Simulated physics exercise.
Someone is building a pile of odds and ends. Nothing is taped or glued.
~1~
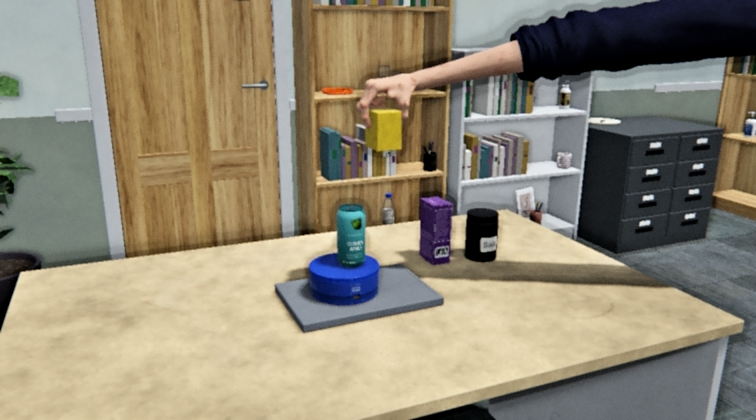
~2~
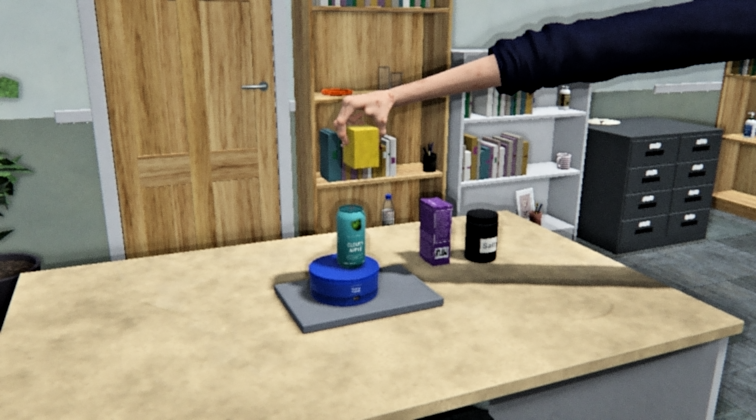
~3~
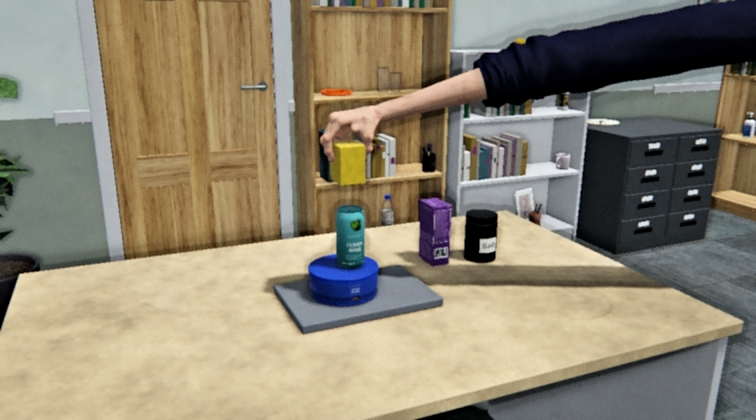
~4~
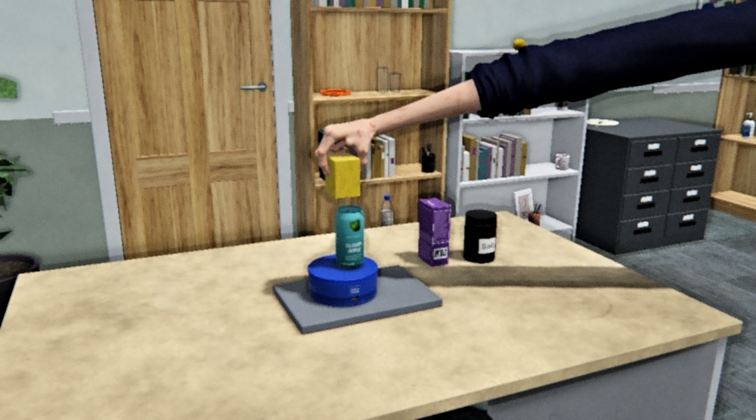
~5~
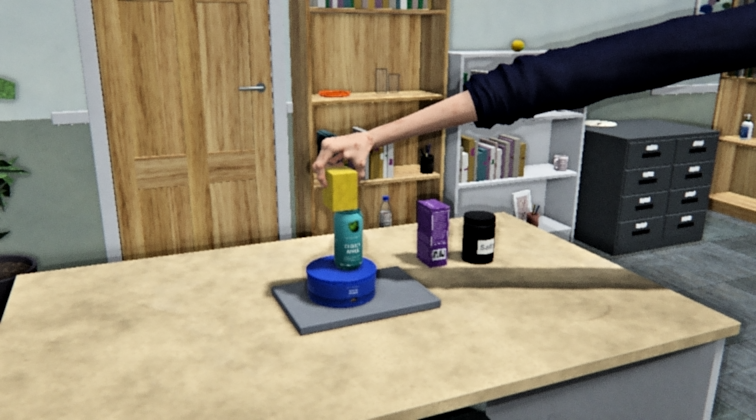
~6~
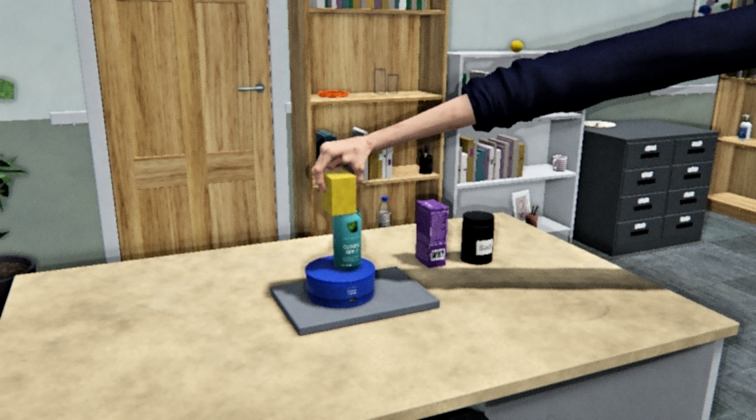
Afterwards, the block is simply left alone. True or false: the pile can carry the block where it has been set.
True.
Then, 0.20 s later than the last frame, all is still.
Then, 0.50 s later than the last frame, yellow block resting near (339, 193).
When it is over, all 6 as before. End places, in pixels of the last picture, yellow block near (339, 193). The pile keeps its balance.
